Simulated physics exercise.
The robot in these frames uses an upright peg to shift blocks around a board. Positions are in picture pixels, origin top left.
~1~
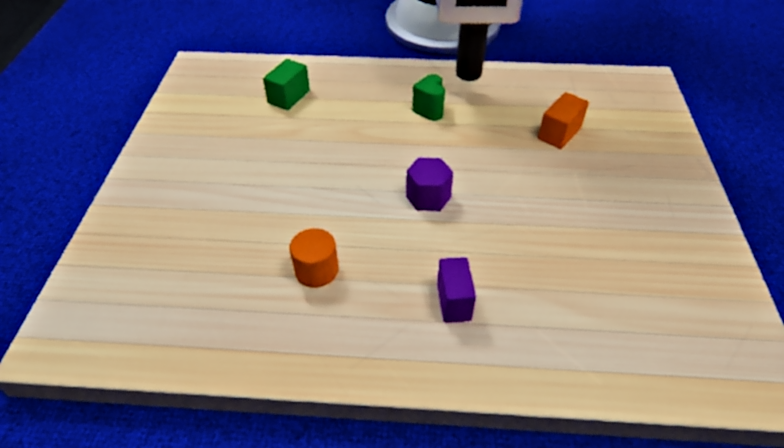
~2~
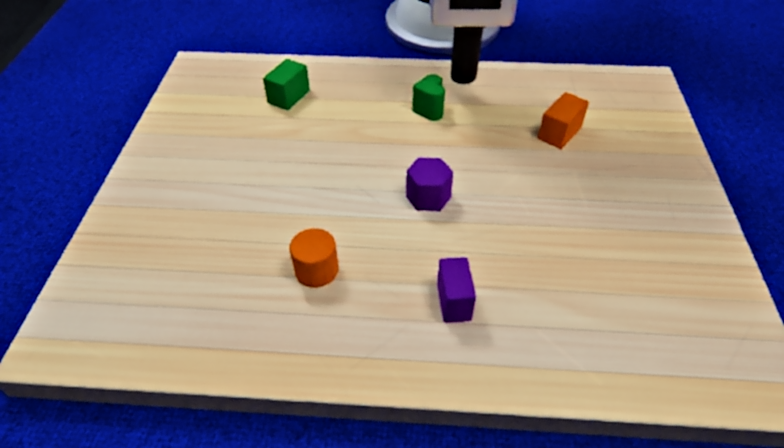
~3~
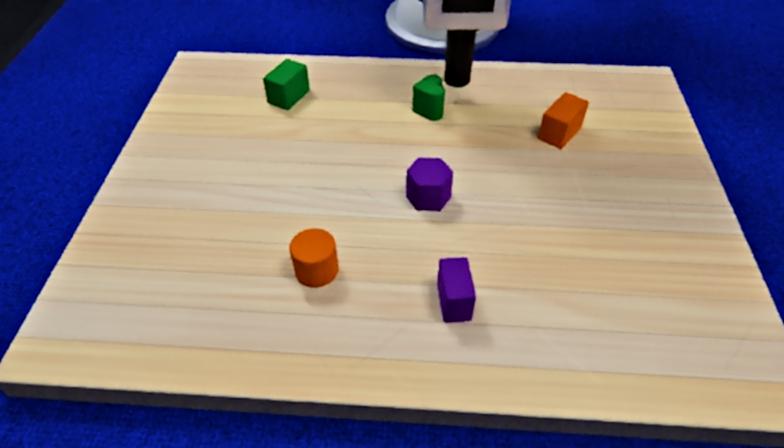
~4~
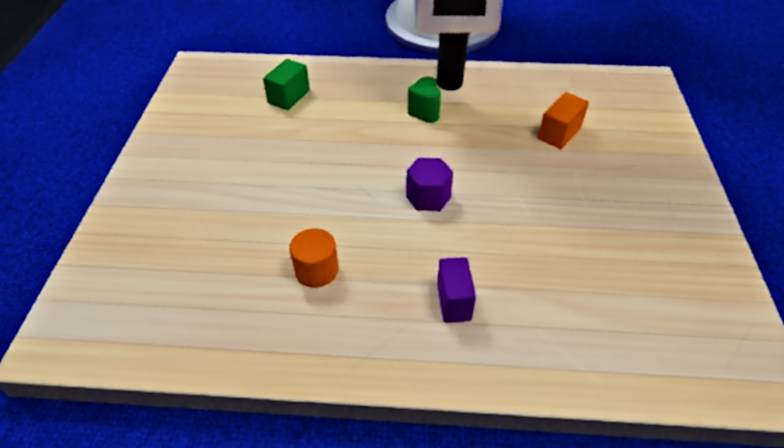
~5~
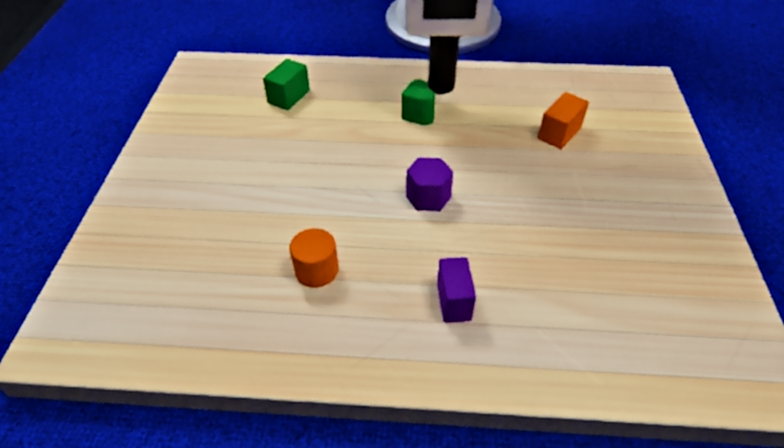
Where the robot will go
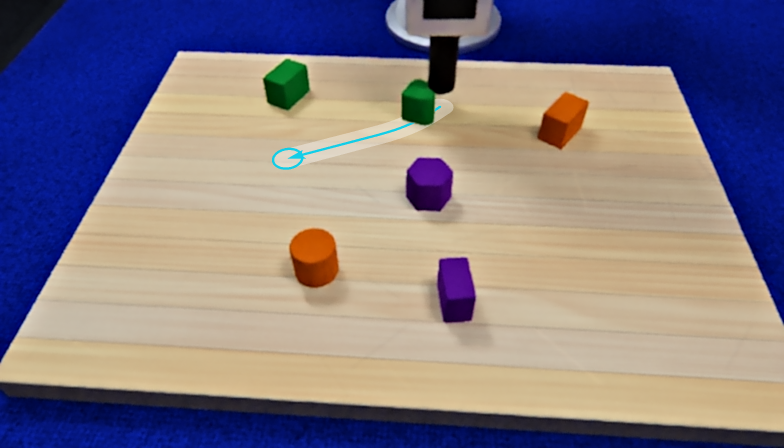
A robot arm moves its black peg left and nudges a small green block slightly left.
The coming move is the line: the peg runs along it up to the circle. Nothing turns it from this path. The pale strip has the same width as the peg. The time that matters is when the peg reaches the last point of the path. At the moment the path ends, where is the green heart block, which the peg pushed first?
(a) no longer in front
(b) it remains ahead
I choose b.
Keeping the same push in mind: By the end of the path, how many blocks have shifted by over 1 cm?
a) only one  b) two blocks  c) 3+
The answer is a.
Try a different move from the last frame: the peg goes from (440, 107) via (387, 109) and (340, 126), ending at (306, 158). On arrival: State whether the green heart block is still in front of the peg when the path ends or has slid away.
In the end it is beside or behind the peg.
The line goes from (440, 107) via (372, 137), ending at (288, 159).
On the path given first. One third of the way, peg (397, 110); green heart block (373, 110).
Two thirds of the way, peg (342, 125); green heart block (316, 125).
At the end, peg (284, 139); green heart block (256, 141).
